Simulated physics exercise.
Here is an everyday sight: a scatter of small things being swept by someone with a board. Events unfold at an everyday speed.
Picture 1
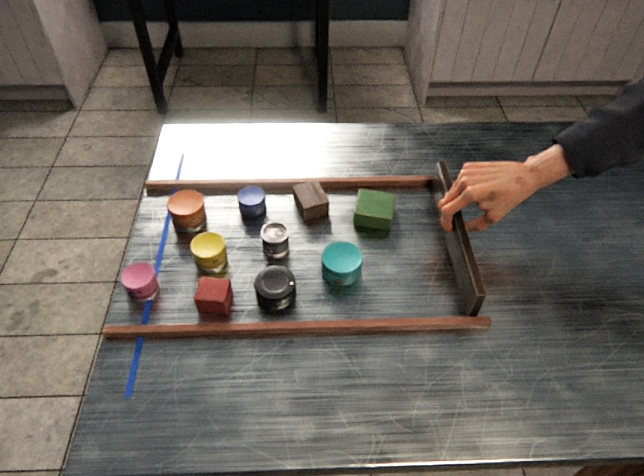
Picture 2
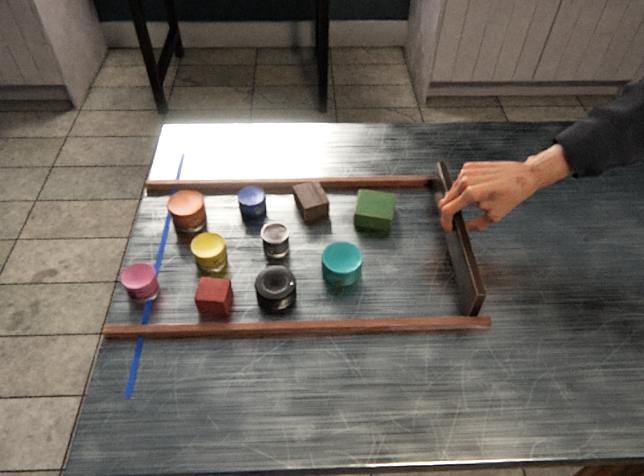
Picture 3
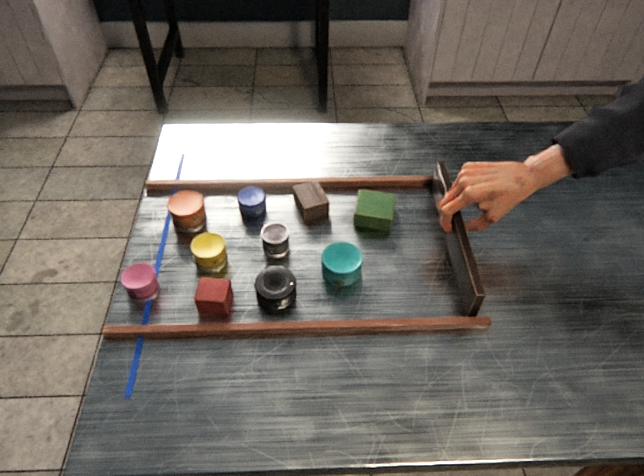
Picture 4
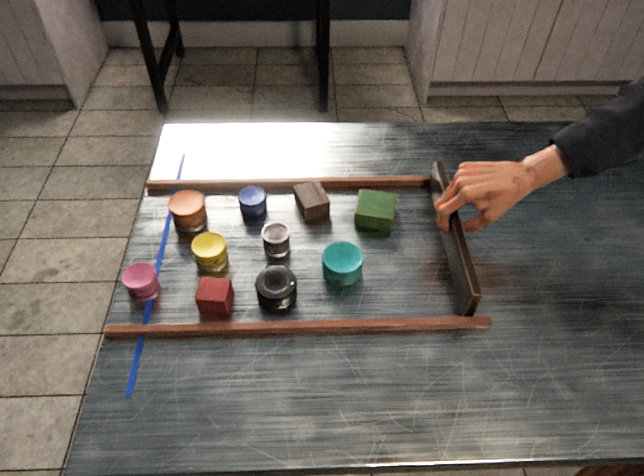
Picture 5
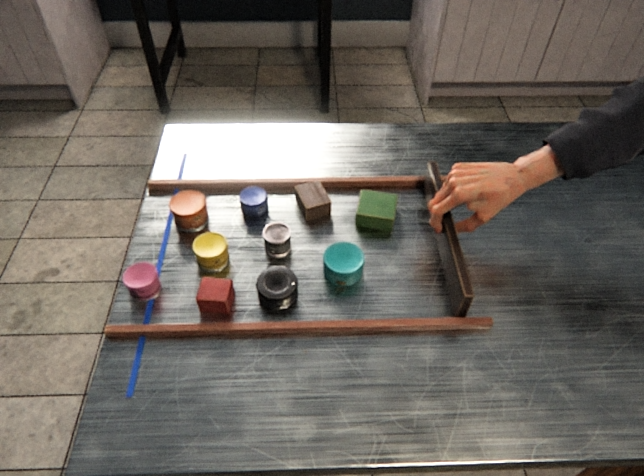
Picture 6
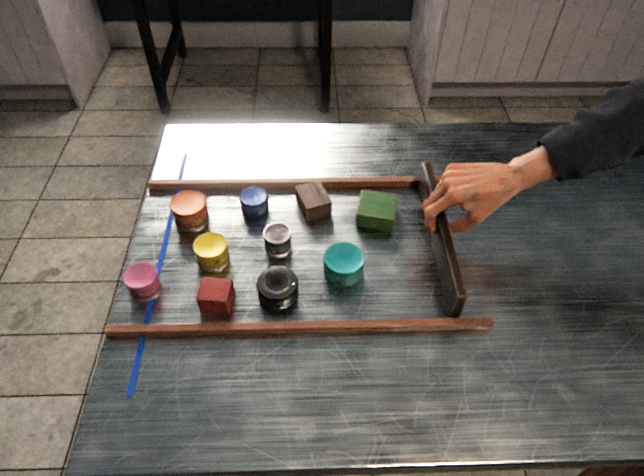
A hand slides a dark board slightly left toward still, colourful pots and blocks.
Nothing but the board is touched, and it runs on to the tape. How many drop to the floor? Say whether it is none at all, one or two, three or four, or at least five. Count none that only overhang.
I would say at least five.
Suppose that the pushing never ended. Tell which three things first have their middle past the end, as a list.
Order, earliest first: Blue tub, pink pot, orange tin.
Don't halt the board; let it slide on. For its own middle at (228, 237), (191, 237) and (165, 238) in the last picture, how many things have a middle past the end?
0; 2; 6.
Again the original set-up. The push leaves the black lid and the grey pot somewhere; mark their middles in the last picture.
First (127, 302), then (148, 241).
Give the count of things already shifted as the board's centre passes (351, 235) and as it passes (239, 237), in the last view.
At the one place 3, at the other 9.
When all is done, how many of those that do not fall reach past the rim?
I count 3 overhanging.
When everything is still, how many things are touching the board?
At rest, 4 are in contact.
Soon after, none off yet; pink pot at rest near (143, 282); orange tin at rest near (190, 211); yellow pot at rest near (212, 252).
Then, none off yet; pink pot at rest near (143, 282); orange tin at rest near (185, 212); yellow pot at rest near (212, 252).
Further on, none off yet; pink pot moved about its own width near (117, 277); orange tin moved about its own width near (150, 221); yellow pot moved well along near (158, 246).
At rest, the number that fall off is five or more; fallen, brown block, blue tub, red block, yellow pot, orange tin and pink pot.
